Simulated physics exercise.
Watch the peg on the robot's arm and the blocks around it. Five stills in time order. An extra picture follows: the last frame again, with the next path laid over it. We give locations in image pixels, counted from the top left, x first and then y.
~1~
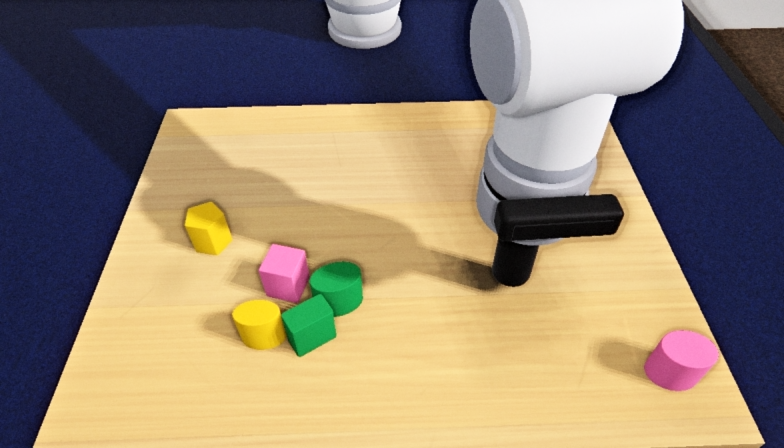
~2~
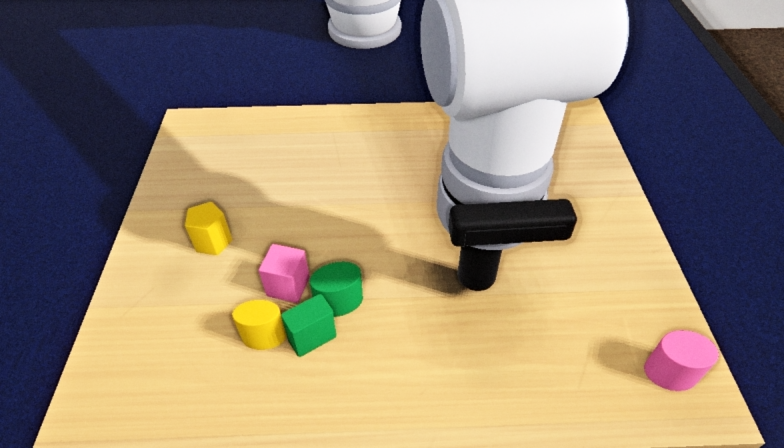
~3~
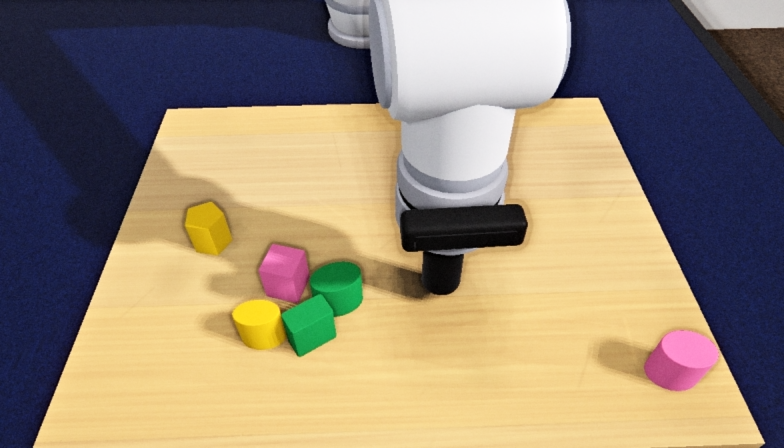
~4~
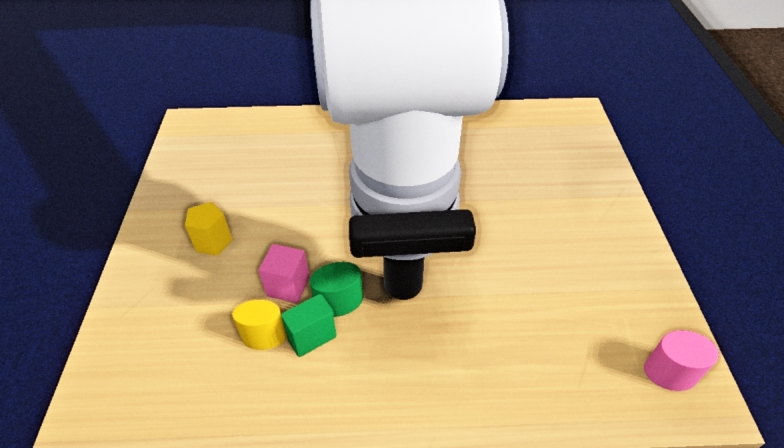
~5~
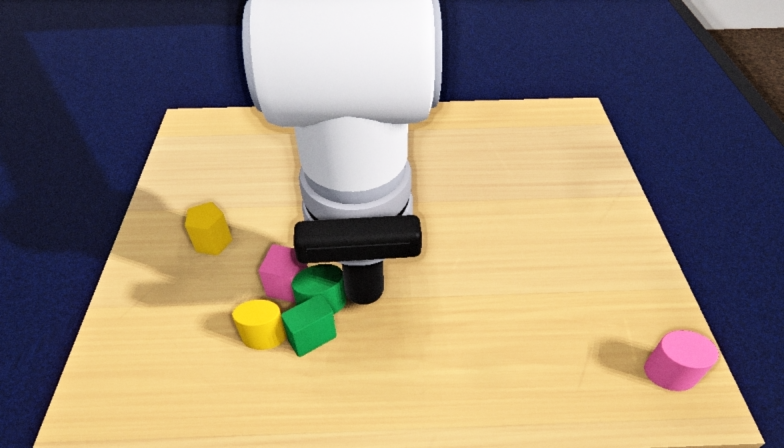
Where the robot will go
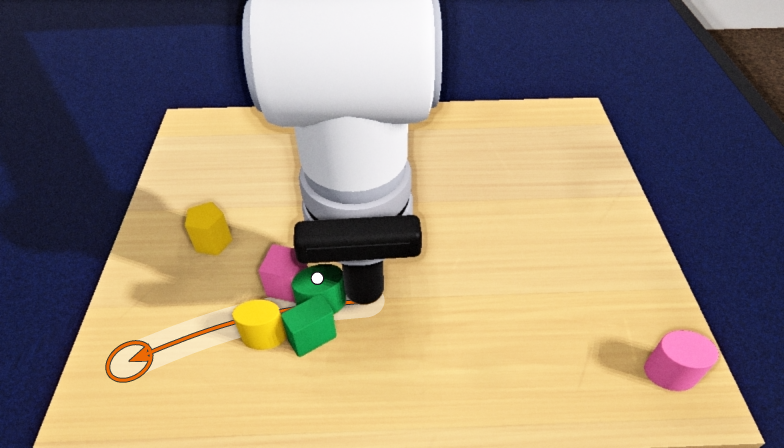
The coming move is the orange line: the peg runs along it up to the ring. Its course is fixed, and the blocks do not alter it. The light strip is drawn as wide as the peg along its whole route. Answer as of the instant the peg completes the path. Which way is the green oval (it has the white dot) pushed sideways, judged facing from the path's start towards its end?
Seen from start to end, it moves left.
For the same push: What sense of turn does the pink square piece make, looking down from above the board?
Verdict: Clockwise.
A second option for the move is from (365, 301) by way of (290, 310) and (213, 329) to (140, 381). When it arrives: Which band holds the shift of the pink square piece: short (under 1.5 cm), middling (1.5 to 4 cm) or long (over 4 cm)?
It goes a little way, 1.5 to 4 cm.
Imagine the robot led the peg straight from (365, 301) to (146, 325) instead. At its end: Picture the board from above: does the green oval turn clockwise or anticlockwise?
Answer: Against the clock.
The line goes from (365, 301) through (250, 318) to (130, 361); the dot is on the green oval.
On the path given first. One third of the way, peg (286, 299); yellow oval (238, 325), turned 15° anticlockwise; pink square piece (263, 257), turned 60° clockwise; green rectangular block (289, 321), turned 55° anticlockwise; green oval (236, 295), turned 25° anticlockwise.
Two thirds of the way, peg (205, 319); yellow oval (238, 325), turned 15° anticlockwise; pink square piece (263, 257), turned 60° clockwise; green rectangular block (289, 321), turned 55° anticlockwise; green oval (153, 324), turned 45° anticlockwise.
At the end, peg (122, 351); yellow oval (238, 325), turned 15° anticlockwise; pink square piece (263, 257), turned 60° clockwise; green rectangular block (289, 321), turned 55° anticlockwise; green oval (72, 370), turned 95° anticlockwise.
